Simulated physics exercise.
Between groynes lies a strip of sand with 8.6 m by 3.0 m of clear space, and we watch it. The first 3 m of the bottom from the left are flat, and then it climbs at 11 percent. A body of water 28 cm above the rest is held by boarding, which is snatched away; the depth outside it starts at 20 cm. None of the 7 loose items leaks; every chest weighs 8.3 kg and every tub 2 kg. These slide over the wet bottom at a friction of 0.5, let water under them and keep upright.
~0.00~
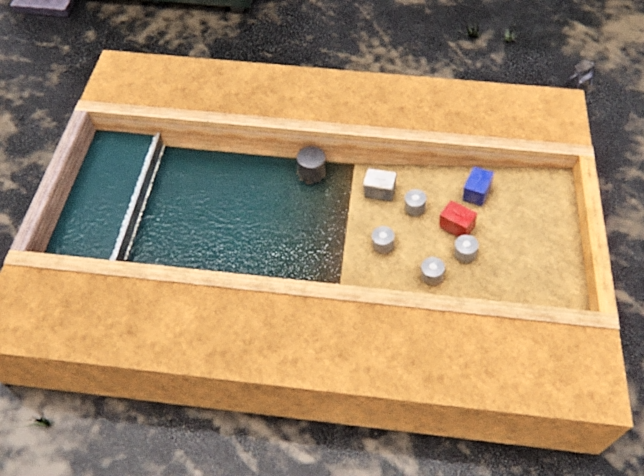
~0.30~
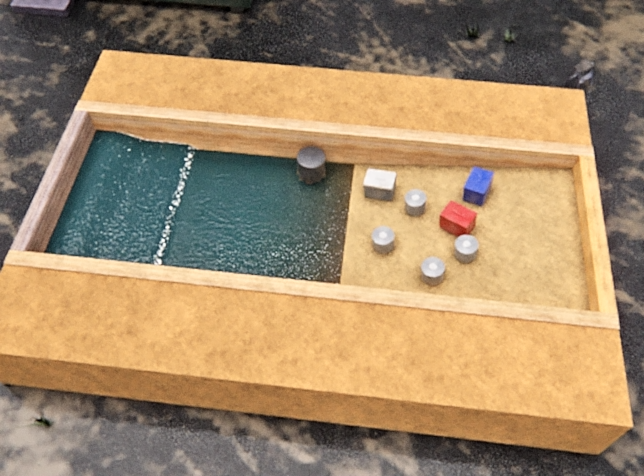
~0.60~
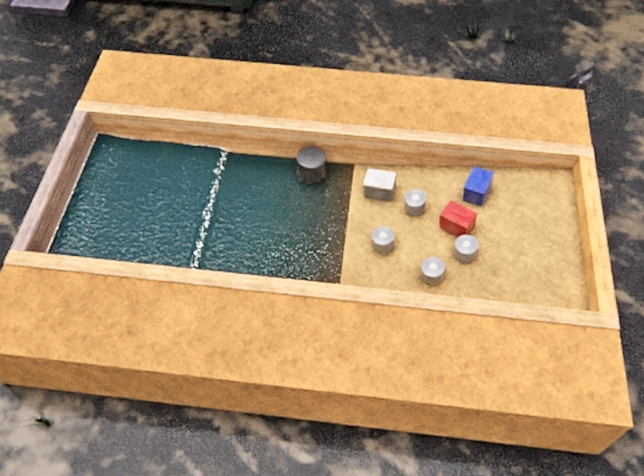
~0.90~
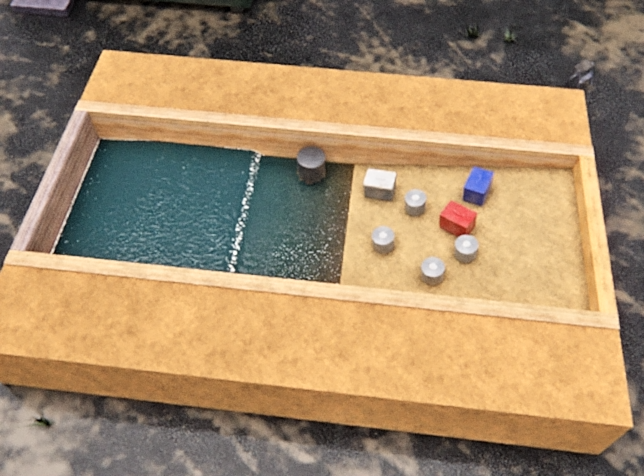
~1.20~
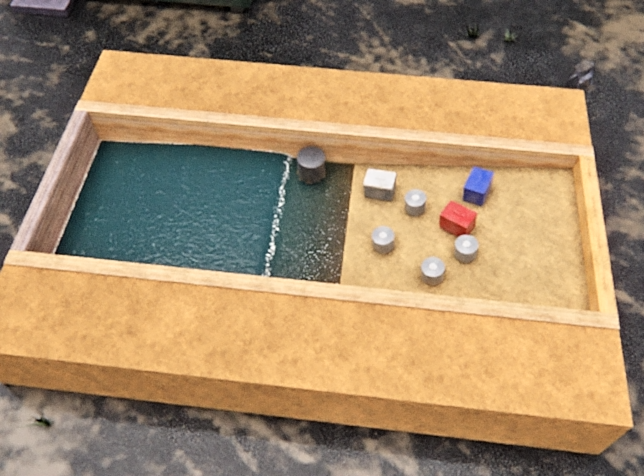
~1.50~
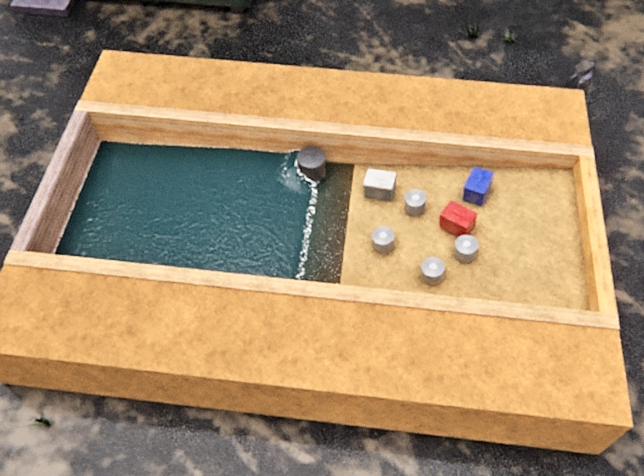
In a wooden-walled tray of water and sand, the barrier near the left end vanished and a foamy white wave swept rightward to the dark post, while the red and blue chests stayed still.
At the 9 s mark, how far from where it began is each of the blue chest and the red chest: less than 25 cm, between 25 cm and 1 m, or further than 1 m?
The blue chest ends less than 25 cm away; the red chest ends less than 25 cm away.
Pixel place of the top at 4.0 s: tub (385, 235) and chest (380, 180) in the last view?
About (471, 238) for the first and (428, 162) for the second.
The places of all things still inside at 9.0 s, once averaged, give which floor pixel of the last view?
Averaged position, last view: Near pixel (389, 235).
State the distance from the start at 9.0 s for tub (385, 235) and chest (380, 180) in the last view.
100 cm, 200 cm.
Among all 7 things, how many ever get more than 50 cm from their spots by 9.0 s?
The total is 5.
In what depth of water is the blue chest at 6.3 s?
Roughly 1 cm.
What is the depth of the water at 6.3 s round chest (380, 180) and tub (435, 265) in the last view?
11 and 1 cm.
After 2.1 s the blue chest is near (481, 180), 0.0 m from its start, aground; the red chest is near (461, 214), 0.0 m from its start, aground; 0 afloat.
After 4.0 s the blue chest is near (481, 180), 0.0 m from its start, aground; the red chest is near (467, 210), 0.1 m from its start, aground; 4 afloat.
After 6.3 s the blue chest is near (481, 180), 0.0 m from its start, aground; the red chest is near (467, 210), 0.1 m from its start, aground; 2 afloat.
After 9.0 s the blue chest is near (481, 180), 0.0 m from its start, aground; the red chest is near (467, 210), 0.1 m from its start, aground; 3 afloat.
